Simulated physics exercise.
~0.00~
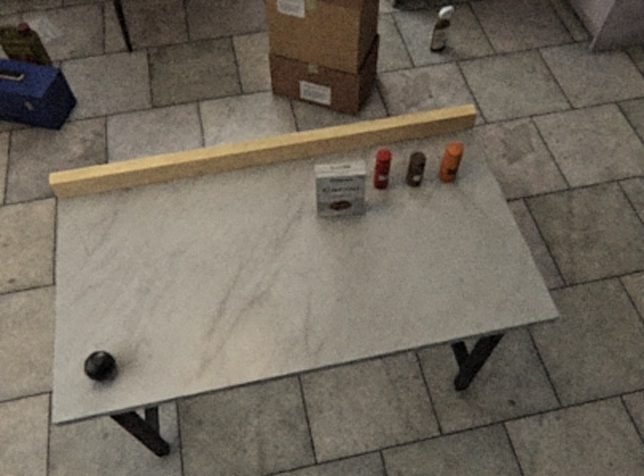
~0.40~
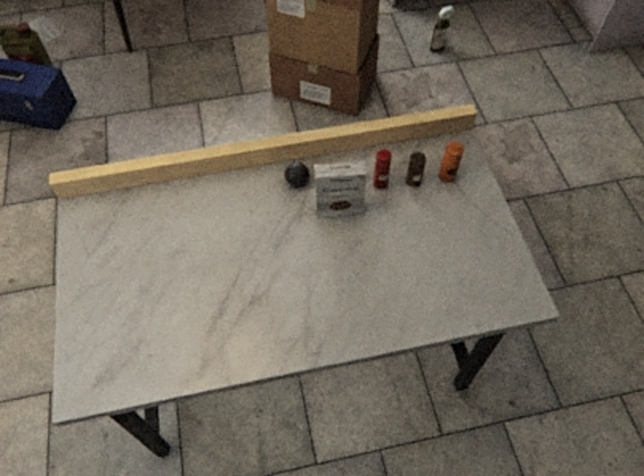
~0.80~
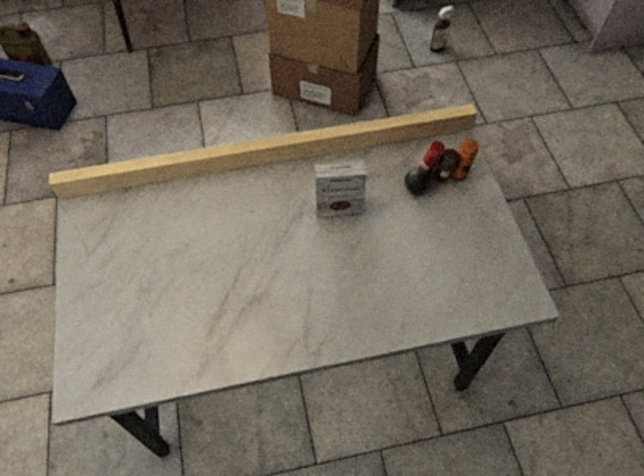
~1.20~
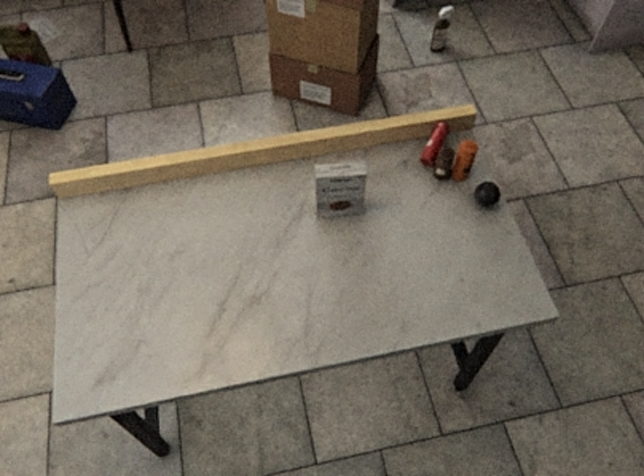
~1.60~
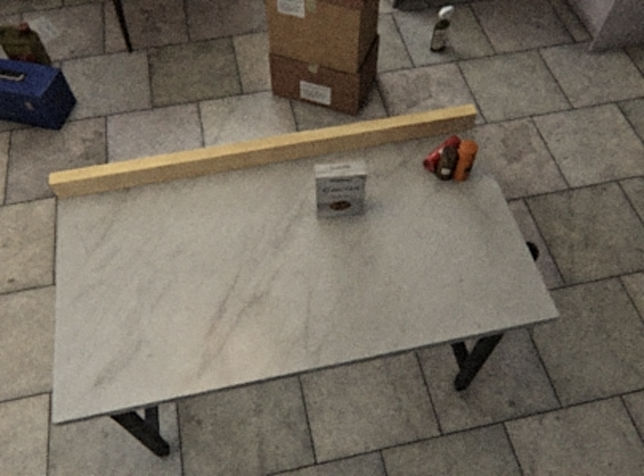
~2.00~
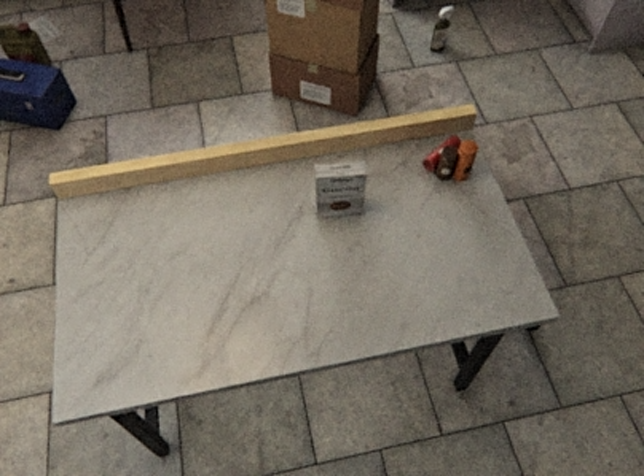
A black ball rolls across the table, knocks over the red shaker, and drops off the right side.
